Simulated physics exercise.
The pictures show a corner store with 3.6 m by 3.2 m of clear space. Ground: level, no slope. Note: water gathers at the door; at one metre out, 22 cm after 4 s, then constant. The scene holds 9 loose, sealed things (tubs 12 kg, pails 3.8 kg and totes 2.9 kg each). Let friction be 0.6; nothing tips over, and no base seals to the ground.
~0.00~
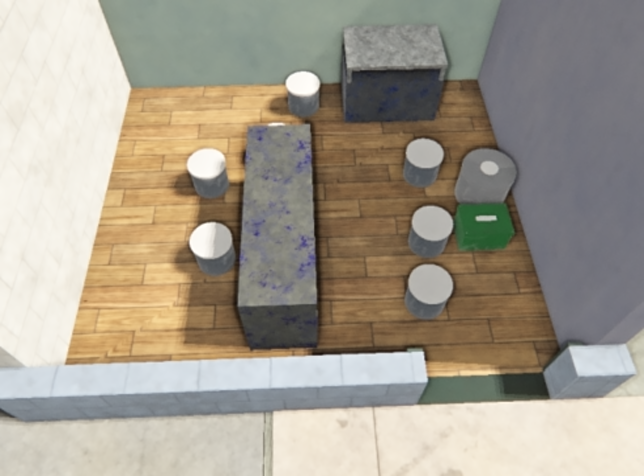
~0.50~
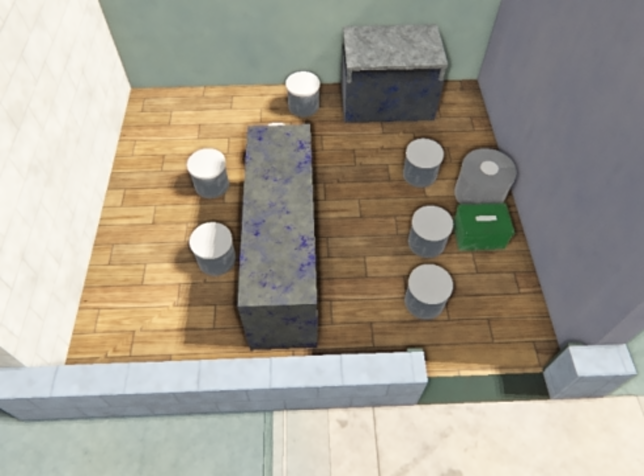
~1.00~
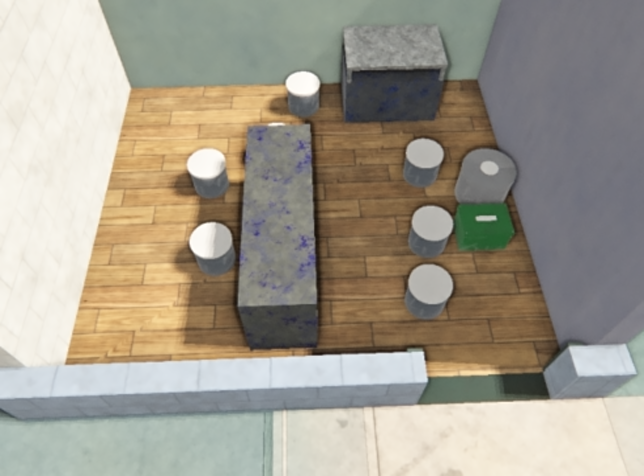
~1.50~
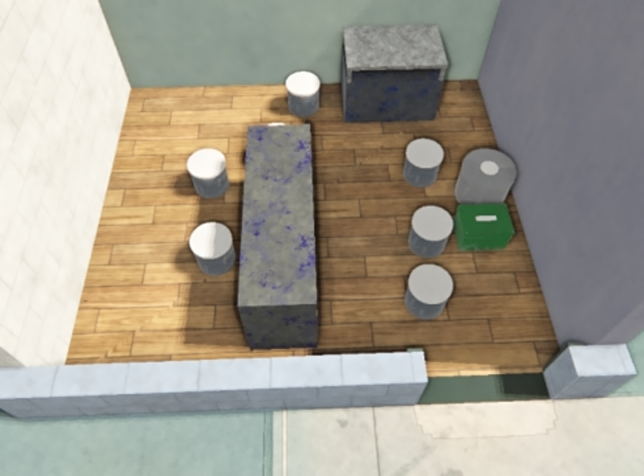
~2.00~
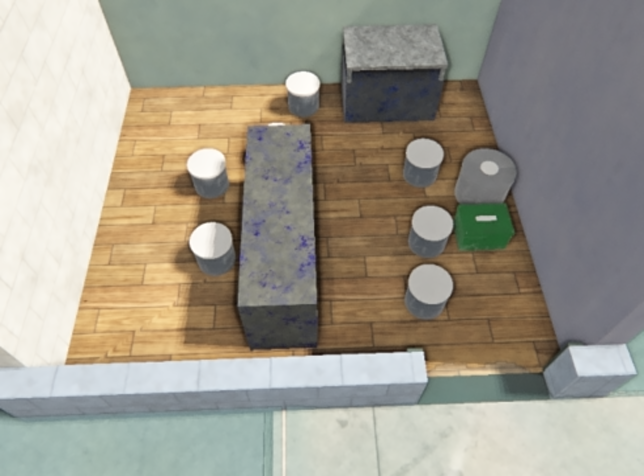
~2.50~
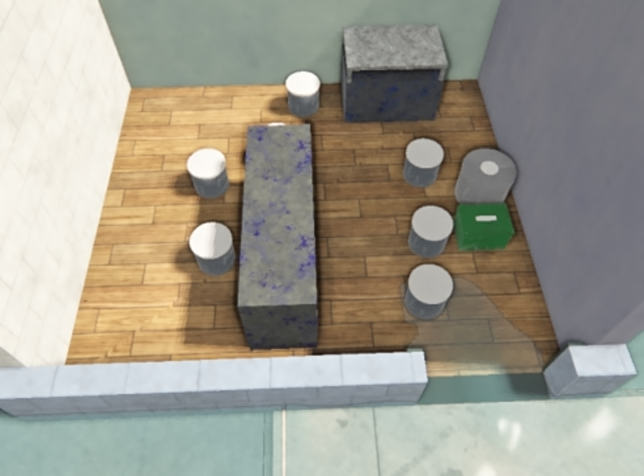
At first, pale cylindrical pails, a green tote and a long speckled block stand still on the wooden floor of a small store, with pale paving outside. Bluish-green water spreads across the paving from left to right, then a thin sheet slips through the doorway onto the floor.
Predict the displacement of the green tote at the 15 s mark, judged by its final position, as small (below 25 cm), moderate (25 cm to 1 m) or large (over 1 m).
Large.
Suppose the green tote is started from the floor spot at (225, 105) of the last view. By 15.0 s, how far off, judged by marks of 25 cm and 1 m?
By then it winds up well off.
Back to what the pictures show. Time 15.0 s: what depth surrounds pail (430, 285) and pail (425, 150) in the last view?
Roughly 13 and 17 cm.
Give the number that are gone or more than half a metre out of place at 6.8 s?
By my tally, 7.
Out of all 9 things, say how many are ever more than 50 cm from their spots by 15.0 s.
That comes to 9.
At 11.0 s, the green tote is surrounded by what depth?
Somewhere close to 6 cm.
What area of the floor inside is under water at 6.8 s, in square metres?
Some 7.5 m2.
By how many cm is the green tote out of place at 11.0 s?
Around 300 cm from the start by that time.
After 3.5 s the green tote is near (487, 209), 0.1 m from its start, afloat; 1 afloat.
After 6.8 s the green tote is near (258, 150), 2.0 m from its start, afloat; 5 afloat.
After 11.0 s the green tote is near (138, 288), 2.8 m from its start, afloat; 9 afloat.
After 15.0 s the green tote is near (222, 206), 2.1 m from its start, afloat; 9 afloat.
